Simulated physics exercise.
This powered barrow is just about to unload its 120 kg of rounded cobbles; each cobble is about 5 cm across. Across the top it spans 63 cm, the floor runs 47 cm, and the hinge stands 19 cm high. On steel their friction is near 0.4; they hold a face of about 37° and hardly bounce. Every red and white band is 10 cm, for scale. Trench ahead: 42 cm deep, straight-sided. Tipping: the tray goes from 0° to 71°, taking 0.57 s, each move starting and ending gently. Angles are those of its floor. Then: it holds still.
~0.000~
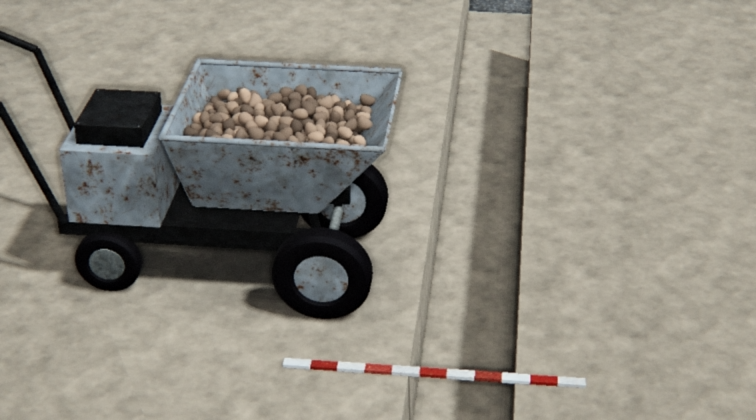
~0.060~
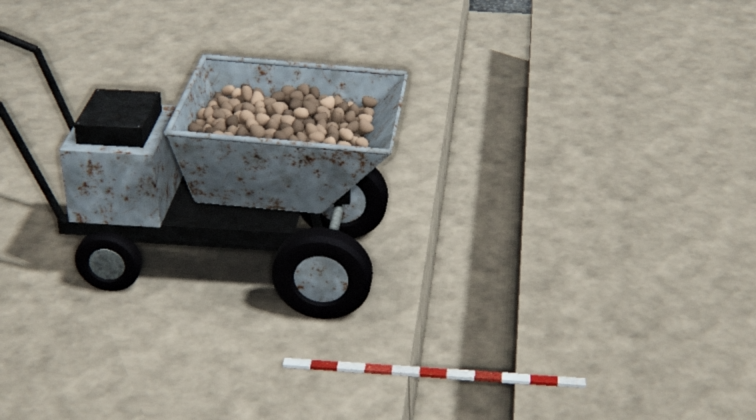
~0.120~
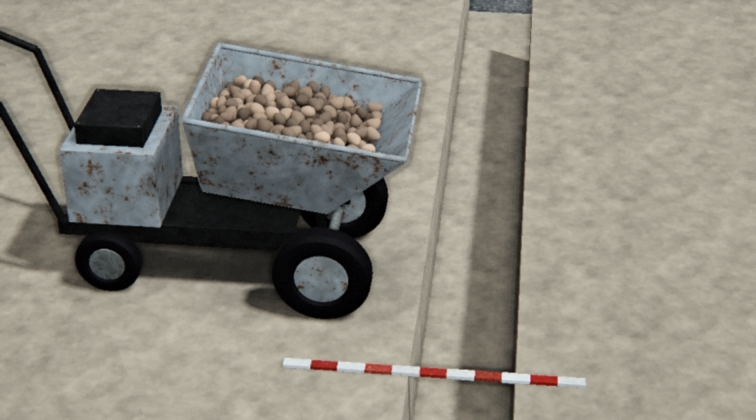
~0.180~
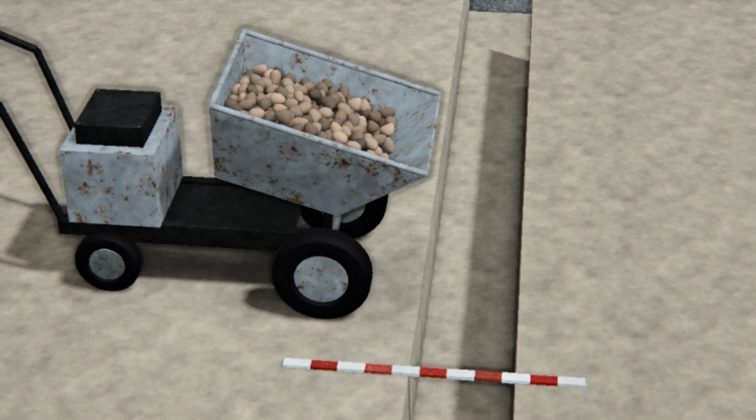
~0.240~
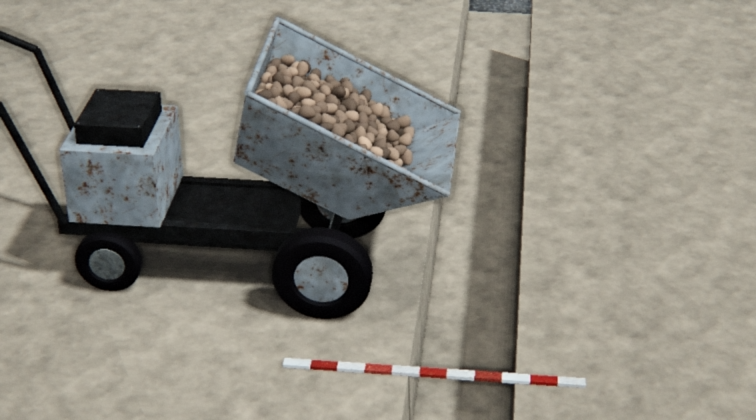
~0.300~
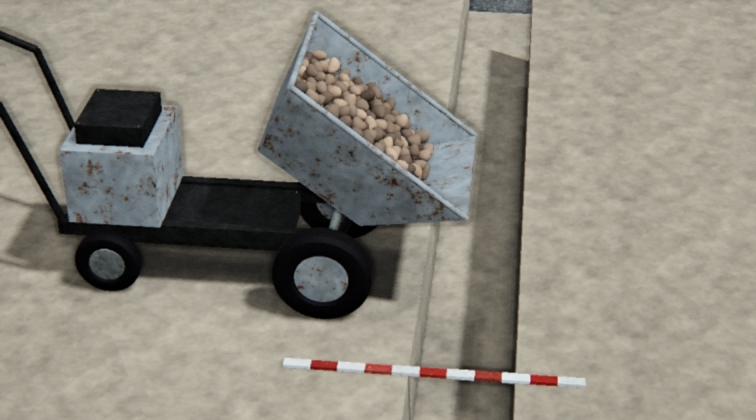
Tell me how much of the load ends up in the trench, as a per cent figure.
Some 31 per cent ends up in the trench.
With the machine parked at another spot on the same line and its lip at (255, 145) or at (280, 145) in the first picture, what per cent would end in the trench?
Roughly 75 in a hundred, then 100 in a hundred.
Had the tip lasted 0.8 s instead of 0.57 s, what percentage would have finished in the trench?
Close to 45 percent, then.
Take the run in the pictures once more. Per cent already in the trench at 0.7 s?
About 5%.
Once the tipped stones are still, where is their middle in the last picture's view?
(575, 285).
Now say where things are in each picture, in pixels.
In the first picture, lip at (384, 150), floor tilted 0°, highest stones at (277, 107).
In the second picture, lip at (390, 152), floor tilted 2°, highest stones at (273, 108); the stones move at 0.4 m/s on average.
In the third picture, the tray is at 8°, its lip at (406, 161); the top of the load is at (266, 100); the stones move at 1.0 m/s on average.
In the fourth picture, lip at (427, 175), floor tilted 17°, highest stones at (271, 89); the stones move at 1.4 m/s on average.
In the fifth picture, the tray is at 27°, its lip at (449, 195); the top of the load is at (282, 77); the stones move at 1.5 m/s on average.
In the sixth picture, the tray is at 38°, its lip at (467, 219); the top of the load is at (311, 69); the stones move at 1.6 m/s on average.
After 0.4 s the floor is at 60°; 100 % in the tray; the foremost stones are at (459, 217).
After 0.7 s the floor is at 71°; 75 % in the tray, 6 % in the trench, 20 % past the trench; the foremost stones are at (573, 287).
After 1.0 s the floor is at 71°; 18 % in the tray, 15 % in the trench, 67 % past the trench; the foremost stones are past the picture's edge.
After 3.0 s the floor is at 71°; 0 % in the tray, 31 % in the trench, 69 % past the trench; the foremost stones are past the picture's edge.
